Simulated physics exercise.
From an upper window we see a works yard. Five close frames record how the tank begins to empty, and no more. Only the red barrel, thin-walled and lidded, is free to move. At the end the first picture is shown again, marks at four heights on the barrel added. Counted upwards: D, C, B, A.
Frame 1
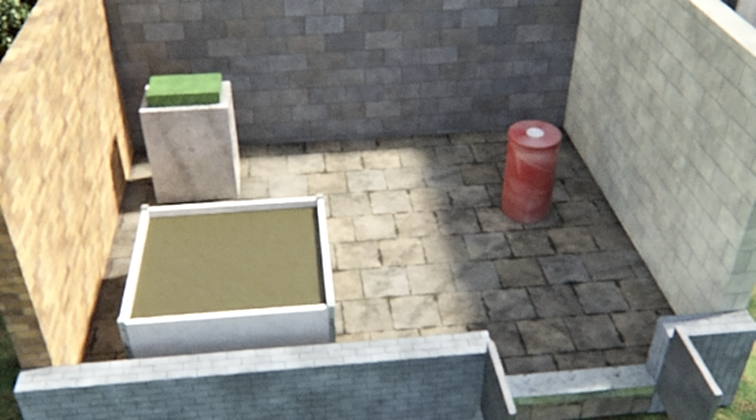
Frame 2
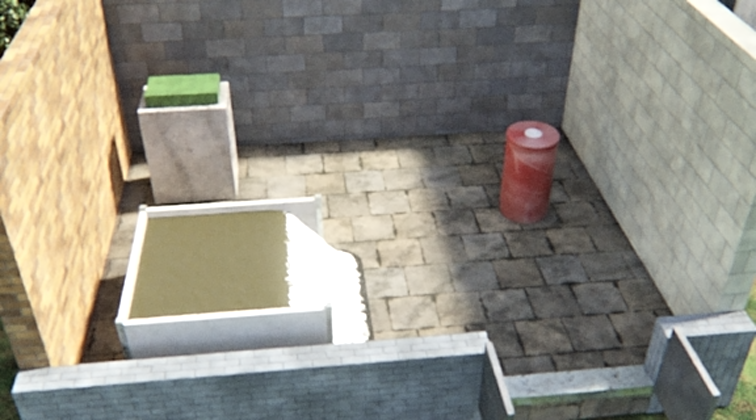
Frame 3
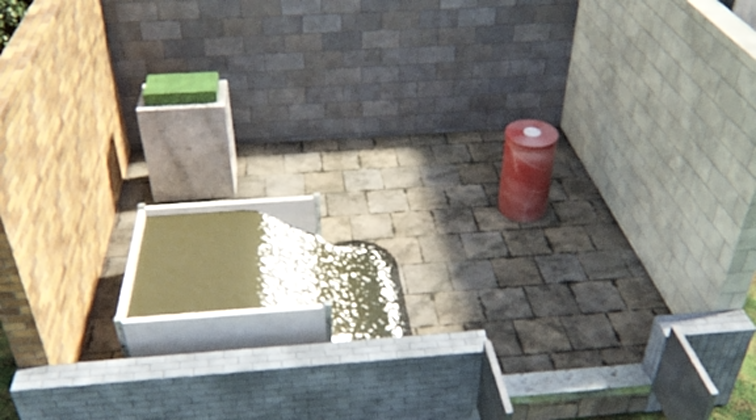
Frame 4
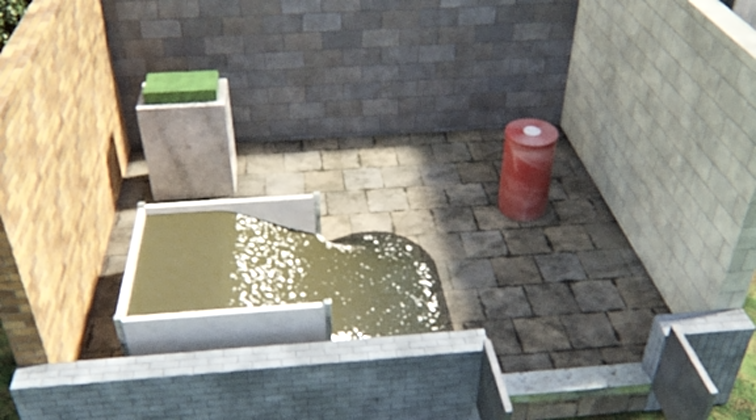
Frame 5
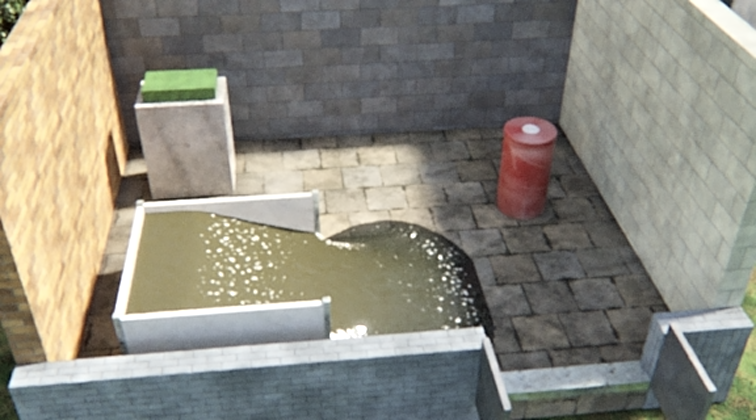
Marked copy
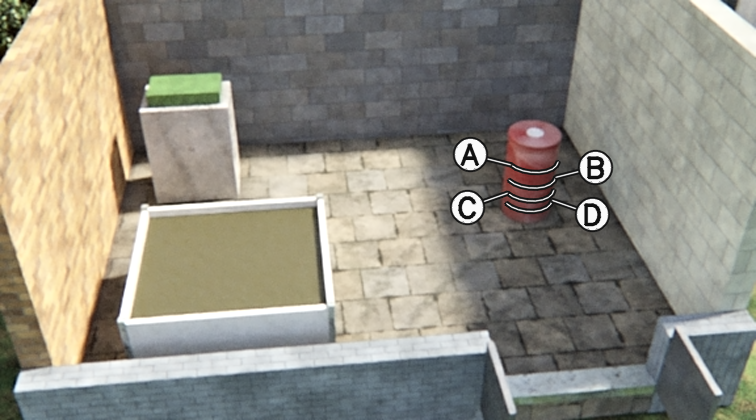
In a walled works yard seen from above, a square tank full of murky, olive-brown water stands at the left, with a red barrel on the paving to the right. The tank's right side opens and water pours out in a glittering surge, then spreads rightward across the stones while the barrel stays upright.
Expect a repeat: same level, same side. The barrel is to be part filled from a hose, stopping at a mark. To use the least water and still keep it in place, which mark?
Go for C.
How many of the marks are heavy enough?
Three.
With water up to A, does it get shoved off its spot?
No, that is safe.
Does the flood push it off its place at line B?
No.
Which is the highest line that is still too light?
That is line D.
On the marked copy, A at (539, 172); B at (537, 188); C at (535, 201); D at (533, 211); from the bottom up D, C, B, A.
Choosing A, it does not move.
Choosing B, it does not move.
Choosing C, it does not move.
Choosing D, it is pushed about its own width away.
